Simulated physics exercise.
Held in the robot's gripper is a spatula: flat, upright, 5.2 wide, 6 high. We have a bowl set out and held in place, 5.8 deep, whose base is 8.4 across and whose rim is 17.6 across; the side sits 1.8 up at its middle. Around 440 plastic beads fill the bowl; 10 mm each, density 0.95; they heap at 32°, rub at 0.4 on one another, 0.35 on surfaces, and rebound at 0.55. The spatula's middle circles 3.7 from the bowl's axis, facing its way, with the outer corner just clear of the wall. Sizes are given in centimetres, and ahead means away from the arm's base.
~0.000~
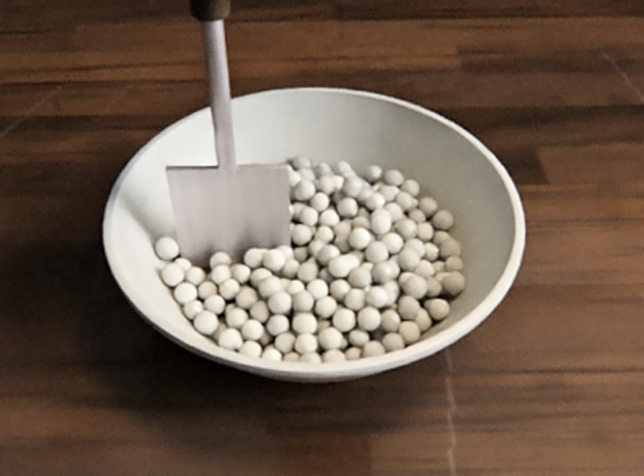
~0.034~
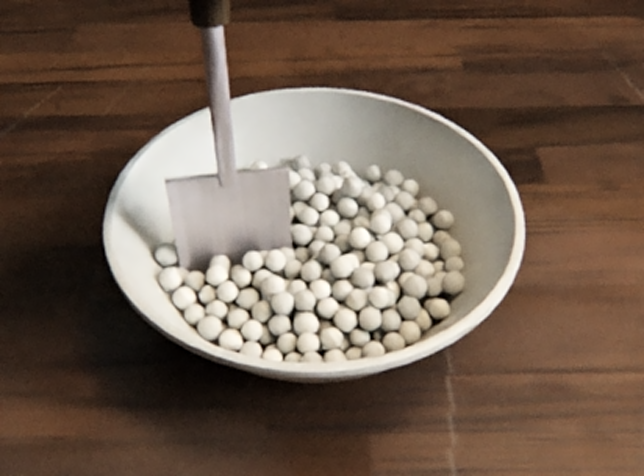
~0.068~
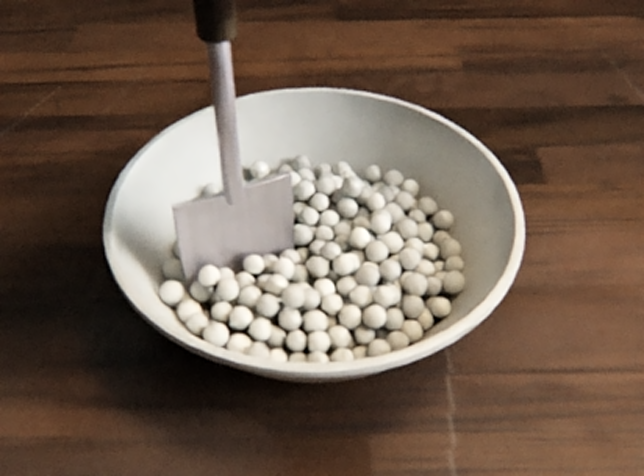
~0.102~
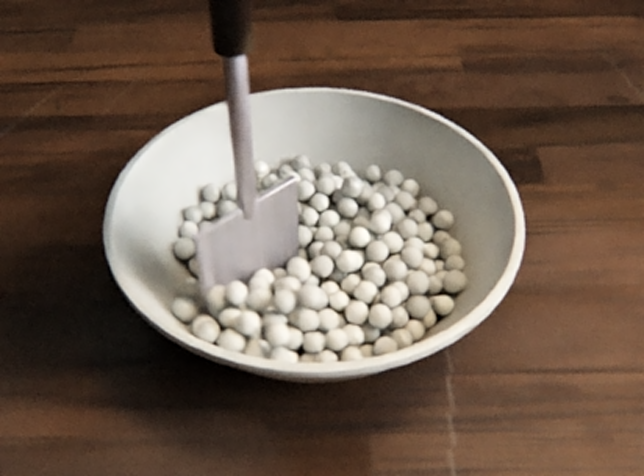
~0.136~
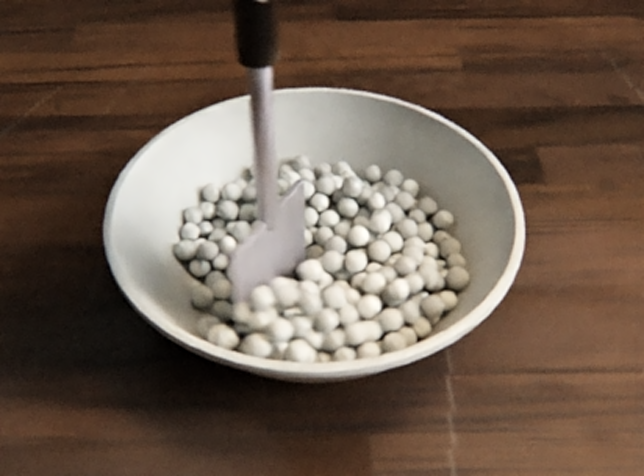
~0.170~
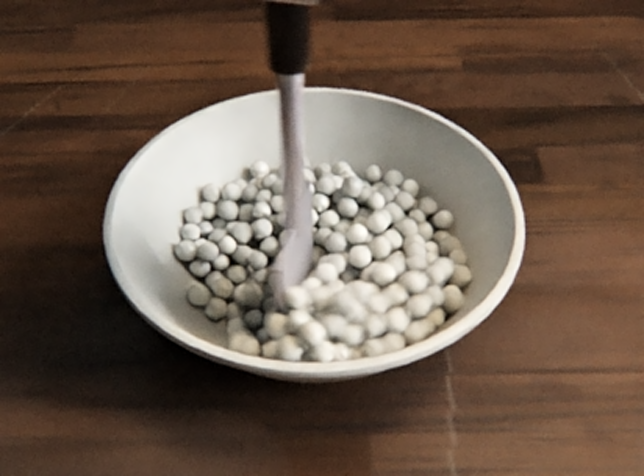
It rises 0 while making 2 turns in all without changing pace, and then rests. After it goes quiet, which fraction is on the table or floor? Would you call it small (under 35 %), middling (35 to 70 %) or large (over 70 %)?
I would call it small.
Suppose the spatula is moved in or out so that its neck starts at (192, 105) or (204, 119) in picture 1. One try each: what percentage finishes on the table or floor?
I'd put it at around 10 and 20 percent.
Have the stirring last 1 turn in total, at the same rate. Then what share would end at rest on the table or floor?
It would be around 10 per cent.
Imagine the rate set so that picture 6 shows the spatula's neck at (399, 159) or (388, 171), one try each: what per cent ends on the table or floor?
Well, about 55 percent the first time and about 50 percent the second.
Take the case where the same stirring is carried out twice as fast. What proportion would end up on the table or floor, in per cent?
Estimated share: Near 50 %.
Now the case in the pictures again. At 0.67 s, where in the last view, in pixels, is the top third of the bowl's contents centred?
Near (192, 220).
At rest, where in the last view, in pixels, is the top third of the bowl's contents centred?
(236, 295).
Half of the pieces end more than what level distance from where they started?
Around 8 centimetres.
After 0.67 s, 329° round, highest piece 8 above the table; 400 in the bowl, 36 on the table or floor, 5 in flight or on the tool.
After 1.18 s, 223° round, highest piece 7 above the table; 369 in the bowl, 68 on the table or floor, 4 in flight or on the tool.
After 1.63 s, 0° round, highest piece 6 above the table; 353 in the bowl, 88 on the table or floor.
After 2.33 s, 0° round, highest piece 6 above the table; 353 in the bowl, 88 on the table or floor.
In the end, 353 in the bowl, 88 on the table or floor. That is 20 % on the table or floor.
